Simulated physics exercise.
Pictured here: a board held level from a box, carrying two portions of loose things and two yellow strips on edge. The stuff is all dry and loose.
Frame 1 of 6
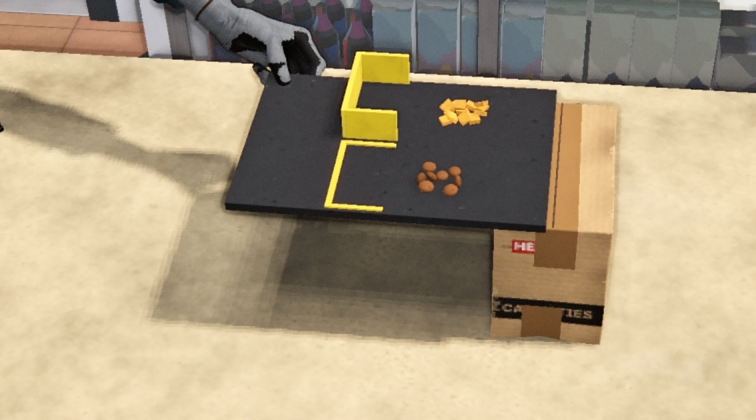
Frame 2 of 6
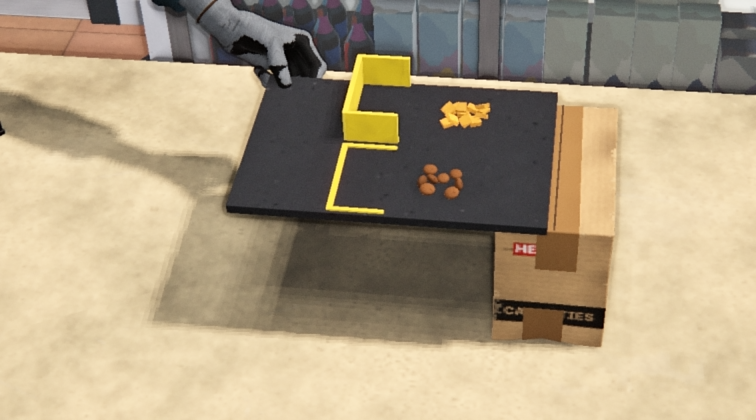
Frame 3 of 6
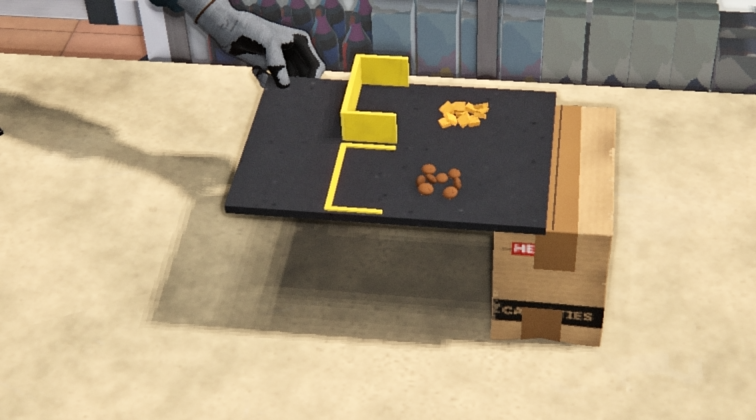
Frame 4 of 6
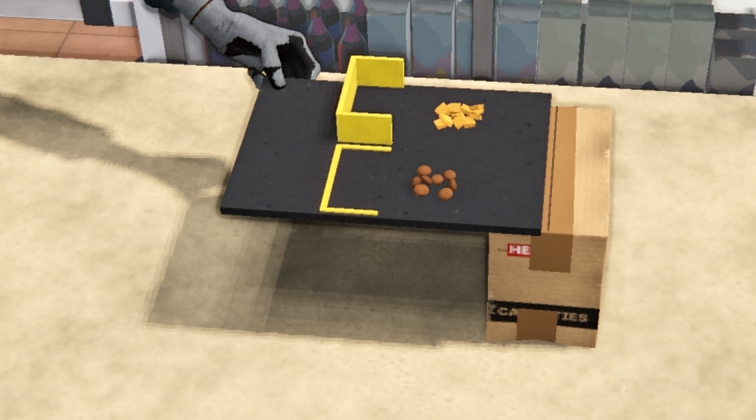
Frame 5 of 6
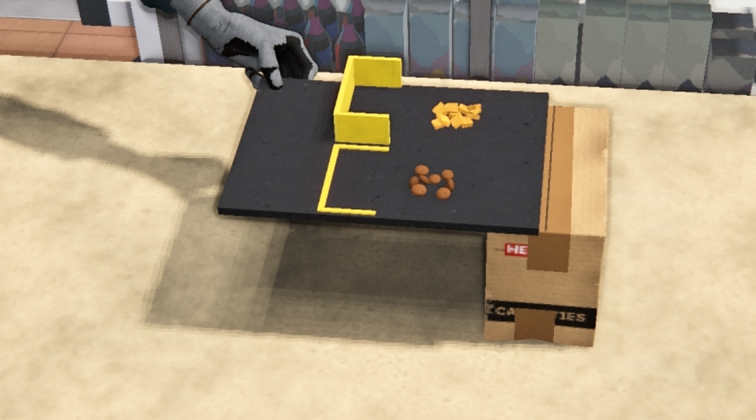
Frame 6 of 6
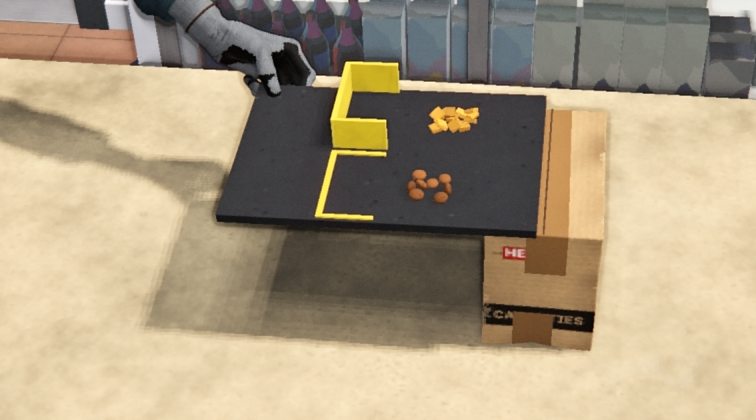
A black board lies level across a sandy surface, seen from above at an angle, with grey, shiny shapes behind. Its right side rests on a tall cardboard box, a grey-gloved hand is at its far left corner, and yellow crackers and brown kibble sit right of a tall yellow bar and a low one. Almost nothing moves except a slight drift of the whole view and a faint dip at the board's left.
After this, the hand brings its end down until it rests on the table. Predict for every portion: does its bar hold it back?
At the end, near portion: Not confined; far portion: Confined.
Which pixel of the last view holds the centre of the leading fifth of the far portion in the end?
My estimate is somewhere around (375, 177).
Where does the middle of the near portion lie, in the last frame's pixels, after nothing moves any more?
Looks like it settles around (270, 298).
Then, 0.87 s after the last picture, board sloping at 20°; near portion where it was; far portion where it was.
Then, 1.63 s after the last picture, board sloping at 36°; near portion about half past its bar; far portion has reached its bar.
Then, 2.28 s after the last picture, board resting at 38°; near portion about two thirds past its bar; far portion has reached its bar.
At rest, board resting at 38°; near portion about two thirds past its bar; far portion gathered behind its bar.
